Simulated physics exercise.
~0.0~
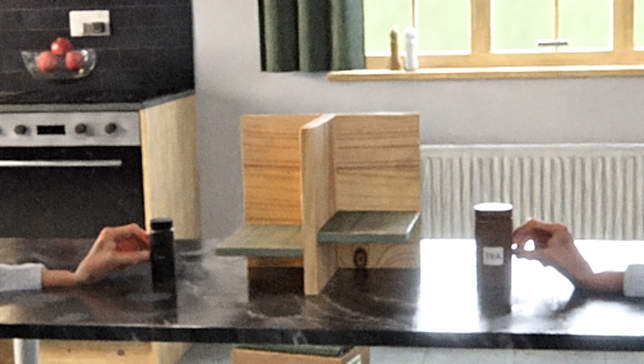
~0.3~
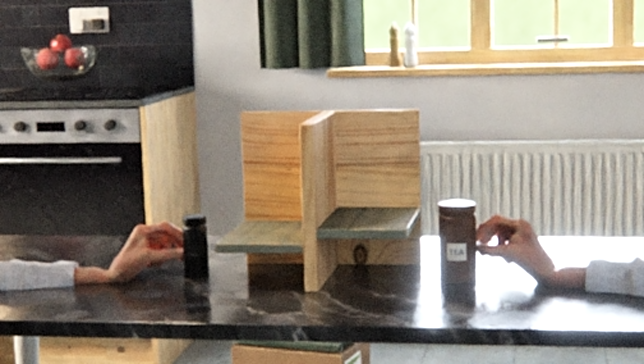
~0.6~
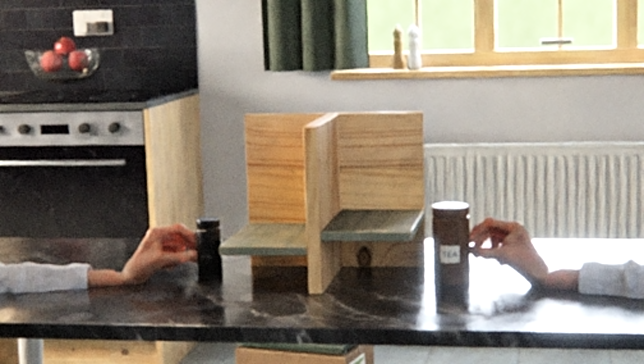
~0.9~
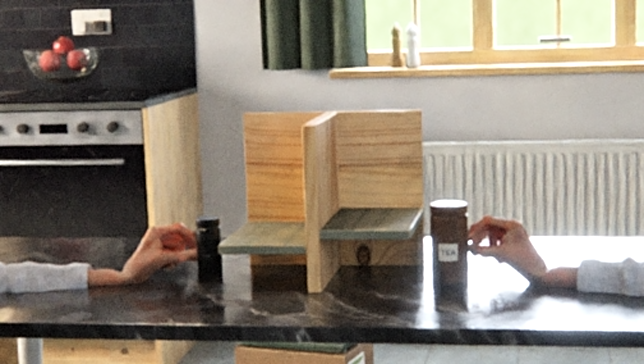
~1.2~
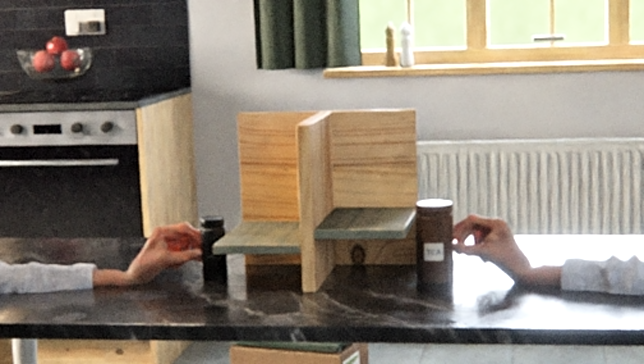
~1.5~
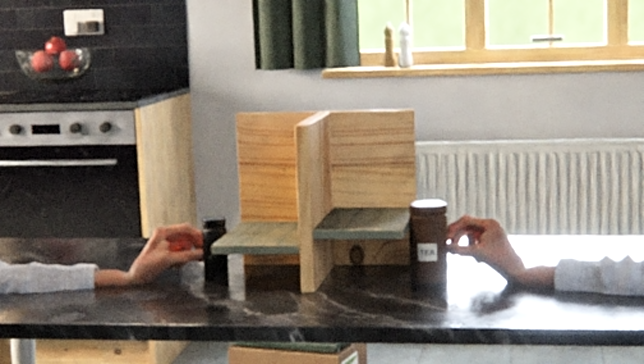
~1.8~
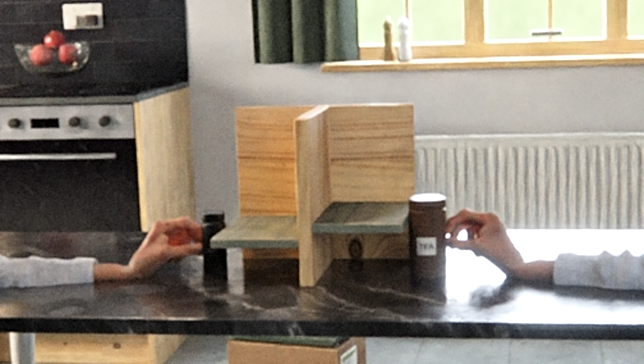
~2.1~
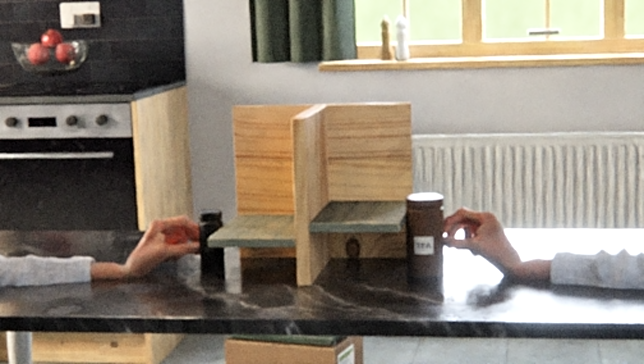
In a kitchen, two hands sliding a black shaker right and a brown jar left until both stop against a low wooden rack.
